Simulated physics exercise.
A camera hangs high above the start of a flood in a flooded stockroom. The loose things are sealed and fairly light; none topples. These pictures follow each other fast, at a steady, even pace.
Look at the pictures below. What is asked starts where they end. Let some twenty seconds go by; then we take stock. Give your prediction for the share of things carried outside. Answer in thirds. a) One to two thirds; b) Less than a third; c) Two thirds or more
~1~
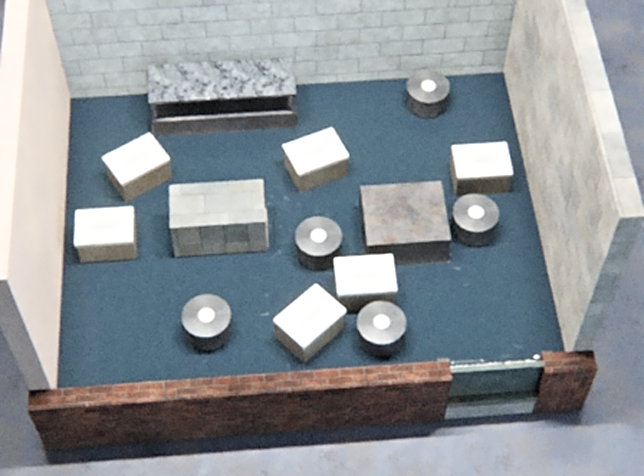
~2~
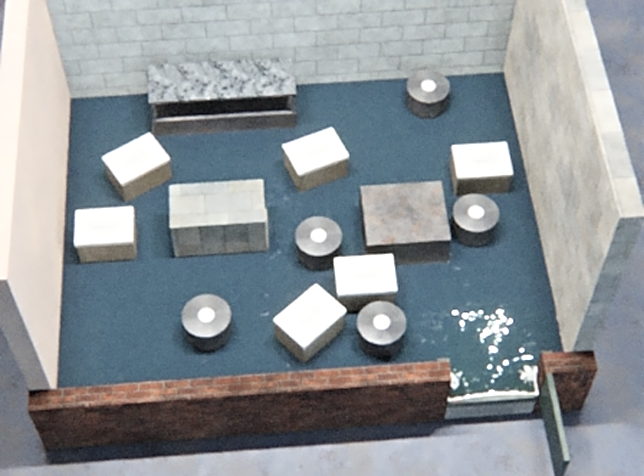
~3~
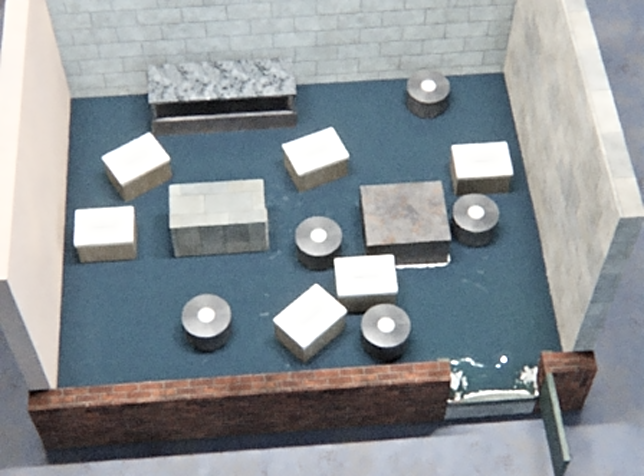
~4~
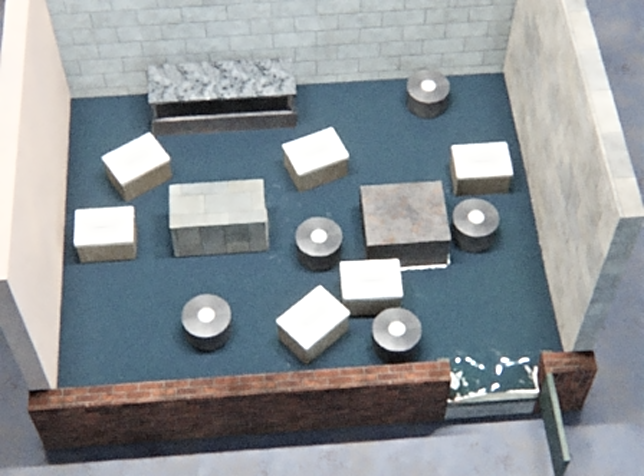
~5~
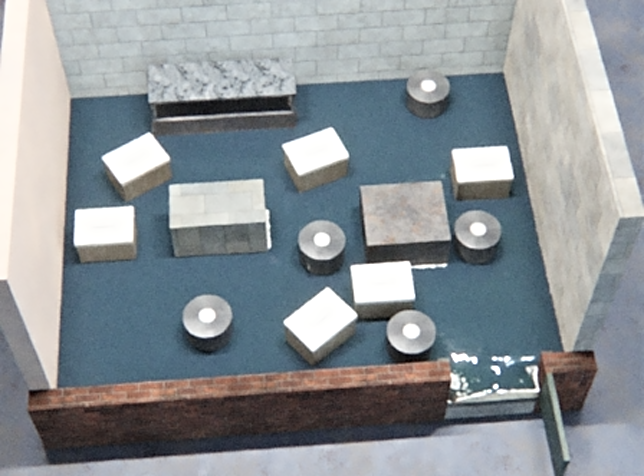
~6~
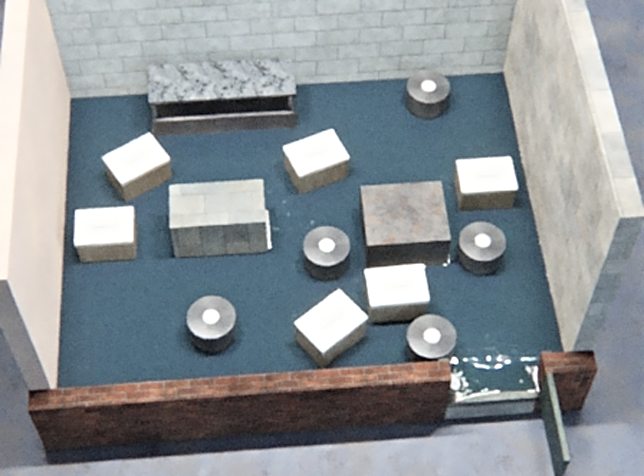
One to two thirds (a).
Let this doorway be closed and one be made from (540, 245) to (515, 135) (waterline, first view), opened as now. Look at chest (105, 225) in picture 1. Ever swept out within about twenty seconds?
For that one: Inside.
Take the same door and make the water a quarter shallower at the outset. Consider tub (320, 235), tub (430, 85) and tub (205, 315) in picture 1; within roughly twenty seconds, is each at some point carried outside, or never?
In order, flushed away, held back and flushed away.
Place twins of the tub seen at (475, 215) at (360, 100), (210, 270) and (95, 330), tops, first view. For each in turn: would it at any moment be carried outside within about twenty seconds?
Here's how it goes, in order: Does not get out, then gets out, then does not get out.
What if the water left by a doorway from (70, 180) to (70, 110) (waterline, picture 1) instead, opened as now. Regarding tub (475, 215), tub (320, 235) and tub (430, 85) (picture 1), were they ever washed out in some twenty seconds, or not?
Taken in that order, the answers are not lost, swept away, not lost.
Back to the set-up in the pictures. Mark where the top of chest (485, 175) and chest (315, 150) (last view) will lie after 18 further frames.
Roughly (521, 344) for one and (351, 177) for the other.
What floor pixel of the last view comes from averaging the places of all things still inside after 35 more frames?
About (321, 227).
A moment on, 1 of 11 are out; 10 afloat.
Next, 5 of 11 are out; 6 afloat.
Later, 7 of 11 are out; 4 afloat.
In the end, 7 of 11 are out; 4 afloat.
